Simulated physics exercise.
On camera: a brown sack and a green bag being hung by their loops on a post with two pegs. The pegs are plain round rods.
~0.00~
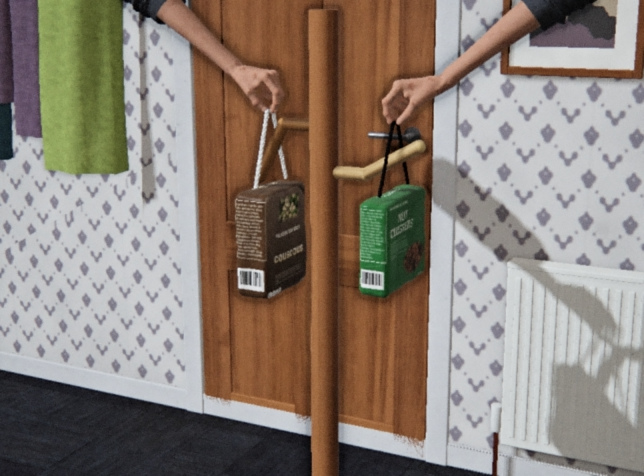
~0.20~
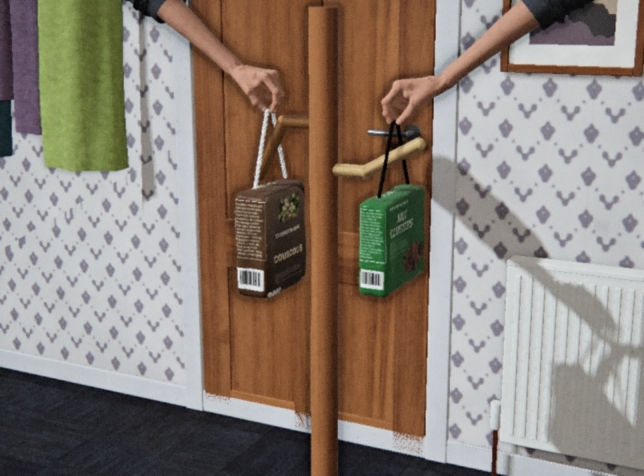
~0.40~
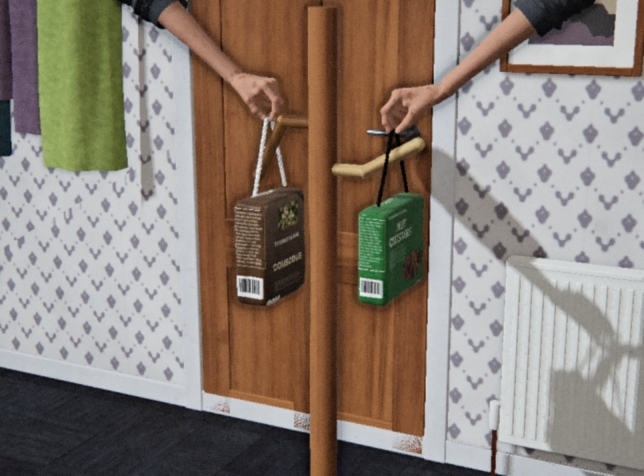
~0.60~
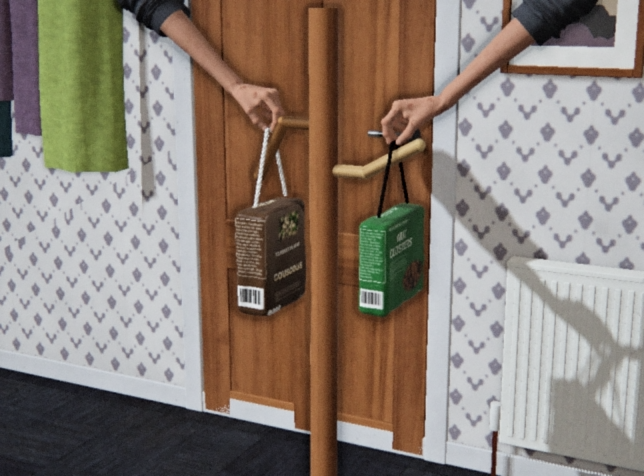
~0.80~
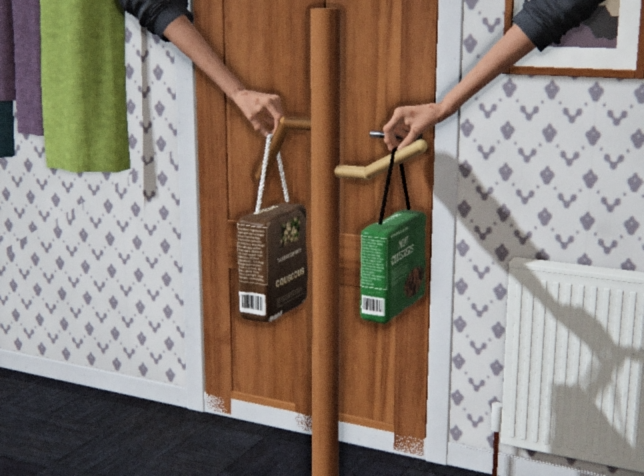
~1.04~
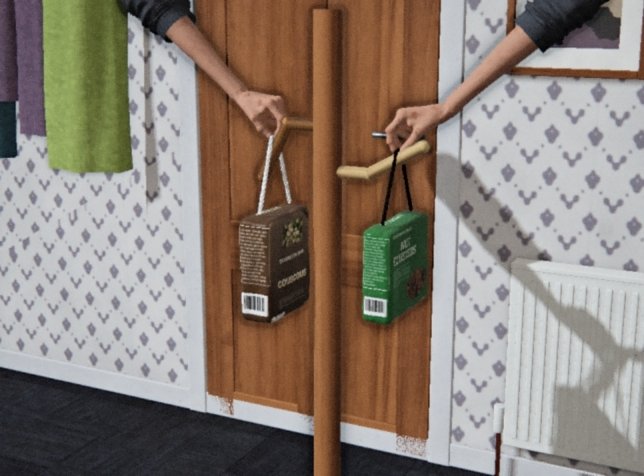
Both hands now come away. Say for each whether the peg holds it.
In the end the brown sack slips off its peg. The green bag holds on.
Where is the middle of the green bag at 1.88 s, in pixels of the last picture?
Around (323, 274).
After 1.48 s, brown sack on the floor; green bag hanging near (350, 276).
After 1.88 s, brown sack on the floor; green bag hanging near (323, 274).
At rest, brown sack on the floor; green bag hanging near (332, 276). The brown sack drops to the floor and the green bag remains on its peg.
